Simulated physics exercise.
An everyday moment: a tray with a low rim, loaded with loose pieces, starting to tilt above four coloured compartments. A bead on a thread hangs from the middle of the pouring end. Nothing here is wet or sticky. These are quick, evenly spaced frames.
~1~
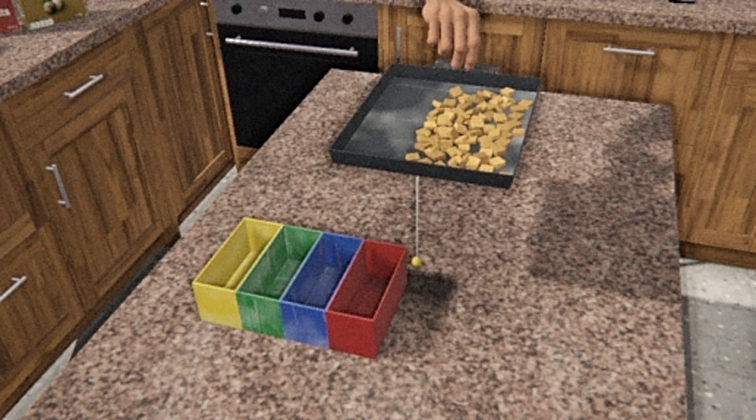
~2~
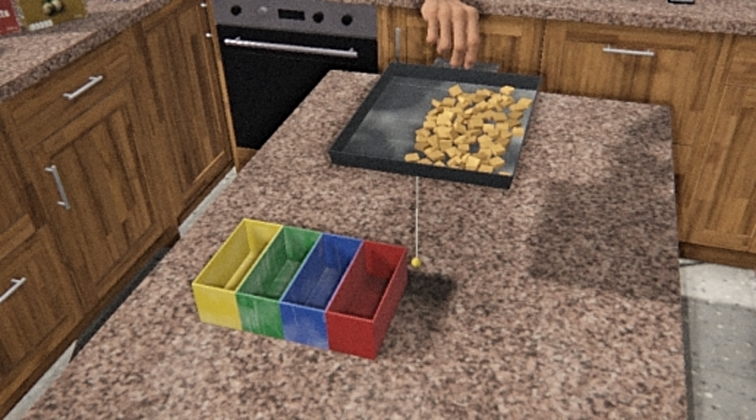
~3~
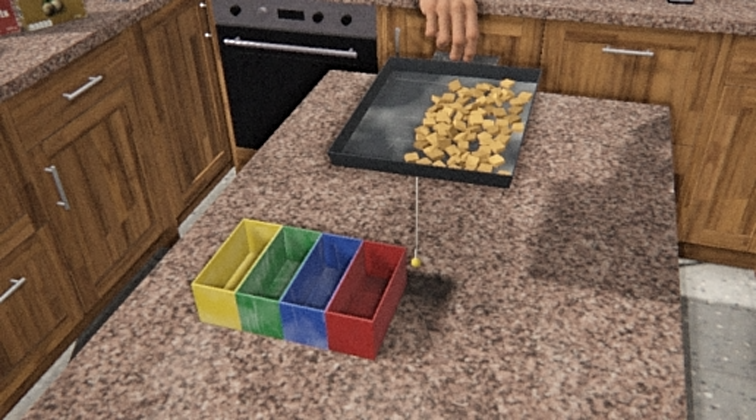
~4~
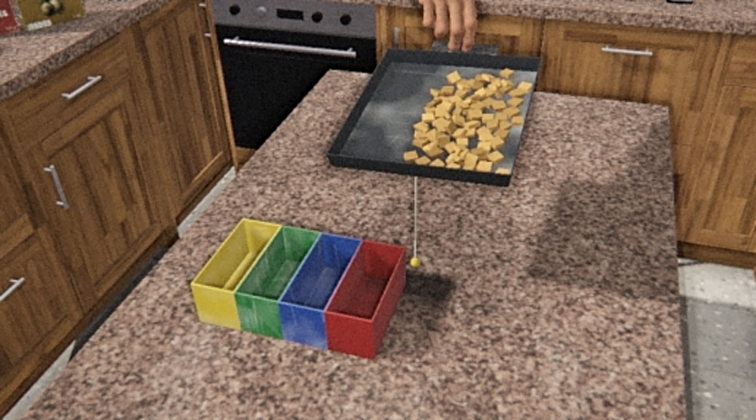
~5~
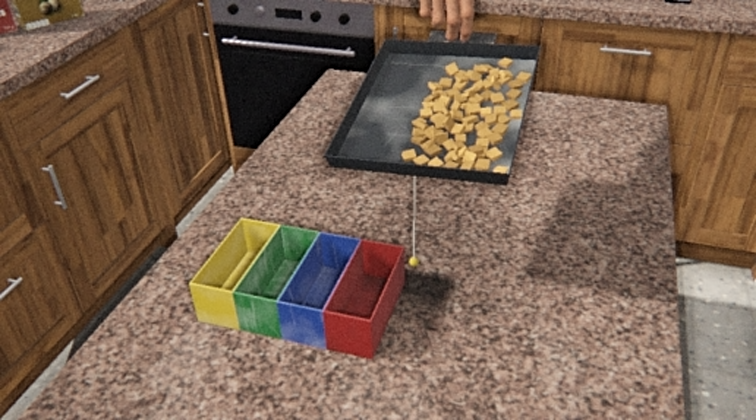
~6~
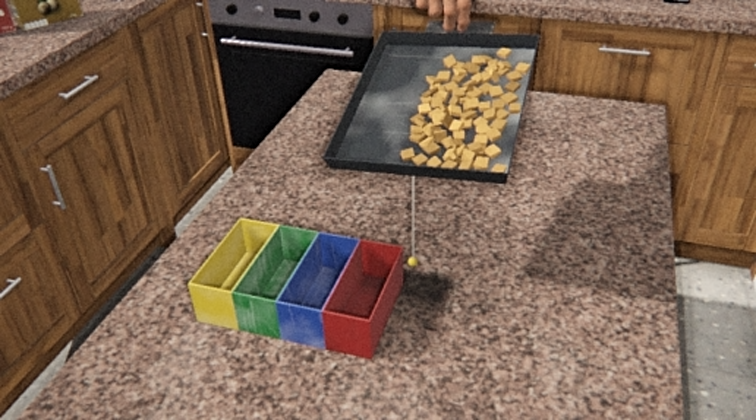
A hand grips the far edge of a dark, low-rimmed tray of golden-brown square pieces, seen from above in a kitchen with wooden cabinets and an oven. Below it, a yellow bead hangs on a thread above a speckled counter, right of yellow, green, blue and red compartments. The hand gradually raises the tray's far side, tilting it slightly toward the viewer, while the pieces stay bunched at right and the camera barely shifts.
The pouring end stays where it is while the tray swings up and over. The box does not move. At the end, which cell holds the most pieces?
Fullest: The red cell.
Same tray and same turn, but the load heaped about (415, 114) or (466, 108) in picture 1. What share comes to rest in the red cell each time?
In turn 40 and 40 in a hundred.
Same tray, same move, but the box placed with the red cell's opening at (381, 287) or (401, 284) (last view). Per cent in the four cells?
In turn 80 and 90 in a hundred.
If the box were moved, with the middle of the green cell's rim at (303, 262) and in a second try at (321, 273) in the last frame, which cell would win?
In turn: The blue one; the cell in blue.
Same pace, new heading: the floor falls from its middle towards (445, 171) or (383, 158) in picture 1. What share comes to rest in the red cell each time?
About 0 and 50 per cent.
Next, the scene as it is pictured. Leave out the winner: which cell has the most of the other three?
Second comes blue.
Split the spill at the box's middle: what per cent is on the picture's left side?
Near 0 %.
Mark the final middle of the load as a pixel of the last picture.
Roughly at (361, 323).
Soon after the last picture, tray tipped steeply; nearly all on the tray; a small part falling or outside the box.
A little later, tray tipped past a quarter turn; about half on the tray; a small part in the red cell; a small part in the blue cell; about a third falling or outside the box.
Later still, tray tipped past a quarter turn; about half in the red cell; about a quarter in the blue cell; about a quarter falling or outside the box.
At rest, tray tipped past a quarter turn; about half in the red cell; about a quarter in the blue cell; none in the green cell; none in the yellow cell; about a quarter outside the box.
